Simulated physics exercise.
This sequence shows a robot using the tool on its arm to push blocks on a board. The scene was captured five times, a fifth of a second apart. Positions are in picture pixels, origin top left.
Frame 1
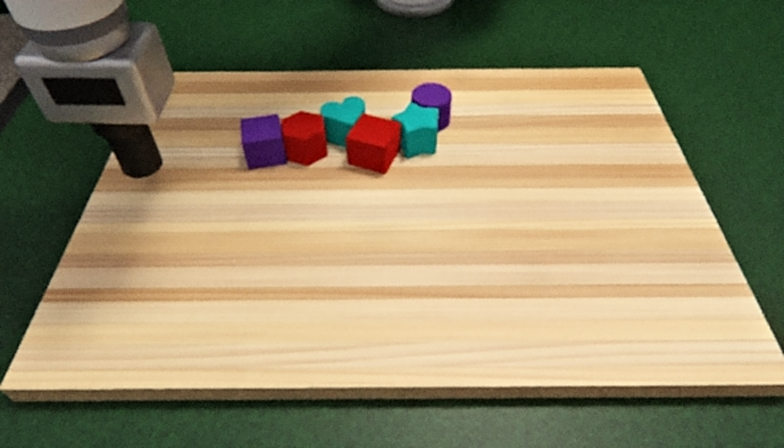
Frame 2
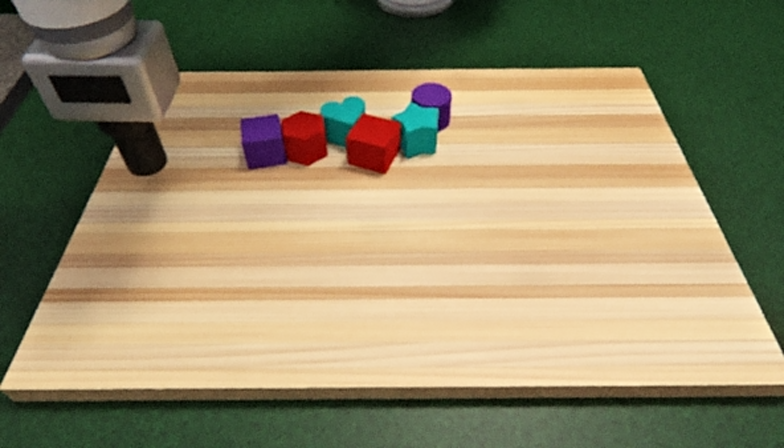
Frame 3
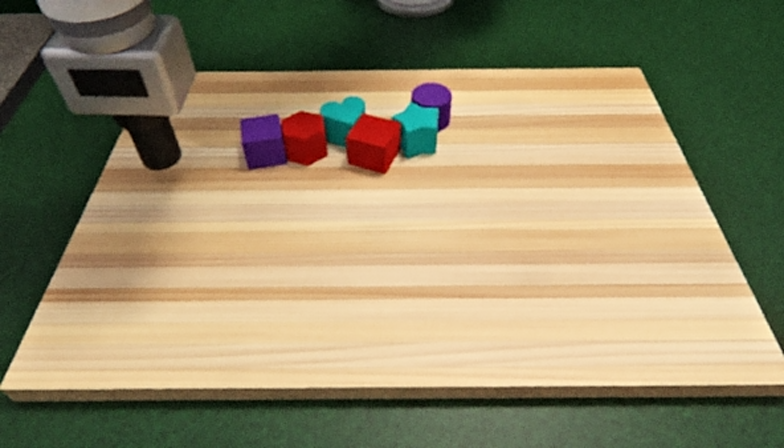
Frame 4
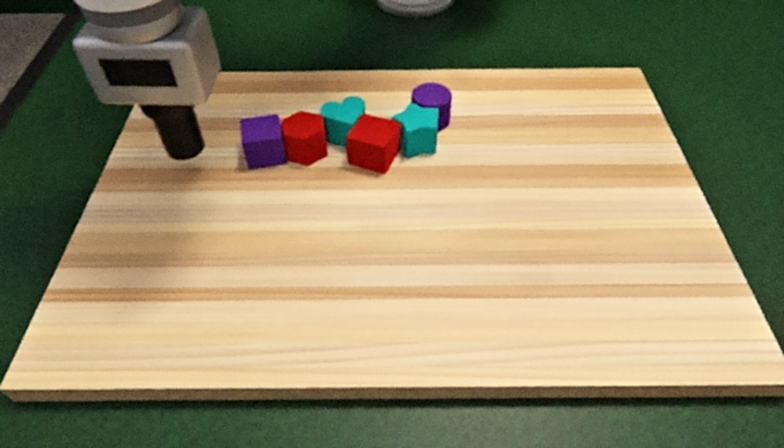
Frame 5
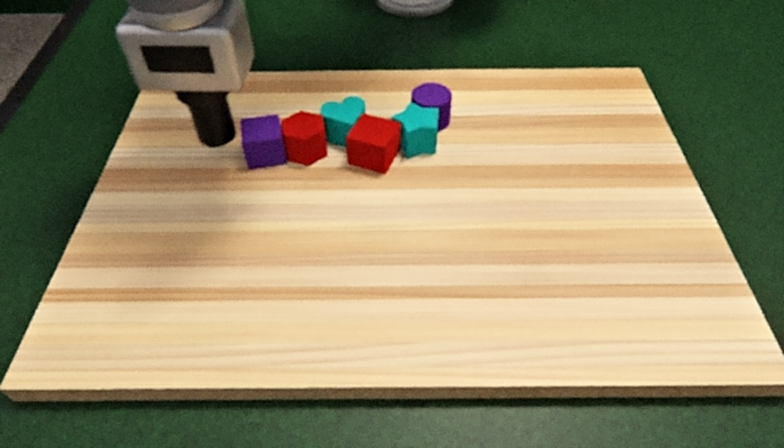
On a wooden board, a robot arm's dark tool moves right toward a still purple block.
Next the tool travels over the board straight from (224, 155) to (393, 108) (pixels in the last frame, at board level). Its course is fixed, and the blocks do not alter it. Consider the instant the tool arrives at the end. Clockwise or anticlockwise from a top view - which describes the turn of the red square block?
It twists against the clock when seen from above.
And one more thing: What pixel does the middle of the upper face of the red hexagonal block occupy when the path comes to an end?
It should be at about (359, 144).
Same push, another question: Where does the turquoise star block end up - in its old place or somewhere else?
Gets moved.
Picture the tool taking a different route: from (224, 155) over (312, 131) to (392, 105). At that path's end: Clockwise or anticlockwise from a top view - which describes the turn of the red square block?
It rotates counterclockwise.
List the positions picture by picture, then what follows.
Tip of the tool at (143, 165), middles of tops, purple square block at (260, 128), red hexagonal block at (303, 124), turquoise heart at (344, 109), red square block at (374, 129), turquoise star block at (417, 116), in the first frame.
Tool at (148, 163), nothing pushed, in the second frame.
Tool at (162, 158), nothing pushed, in the third frame.
Tool at (186, 148), nothing pushed, in the fourth frame.
Tool at (218, 135), purple square block at (260, 128), red hexagonal block at (303, 124), turquoise heart at (344, 109), red square block at (374, 129), turquoise star block at (417, 116), in the fifth frame.
On the path given first. One third of the way, tool at (280, 119); purple square block at (312, 120), turned 40° clockwise; red hexagonal block at (345, 133), turned 40° clockwise; turquoise heart at (352, 104); red square block at (391, 138), turned 15° anticlockwise; turquoise star block at (425, 117), turned 15° anticlockwise.
Two thirds of the way, tool at (340, 102); purple square block at (342, 118), turned 85° clockwise; red hexagonal block at (359, 144), turned 65° clockwise; turquoise heart at (379, 101); red square block at (407, 146), turned 40° anticlockwise; turquoise star block at (428, 118), turned 20° anticlockwise.
At the end, tool at (393, 88); purple square block at (343, 118), turned 90° clockwise; red hexagonal block at (359, 144), turned 65° clockwise; turquoise heart at (422, 98), turned 65° clockwise; red square block at (407, 146), turned 40° anticlockwise; turquoise star block at (439, 124).
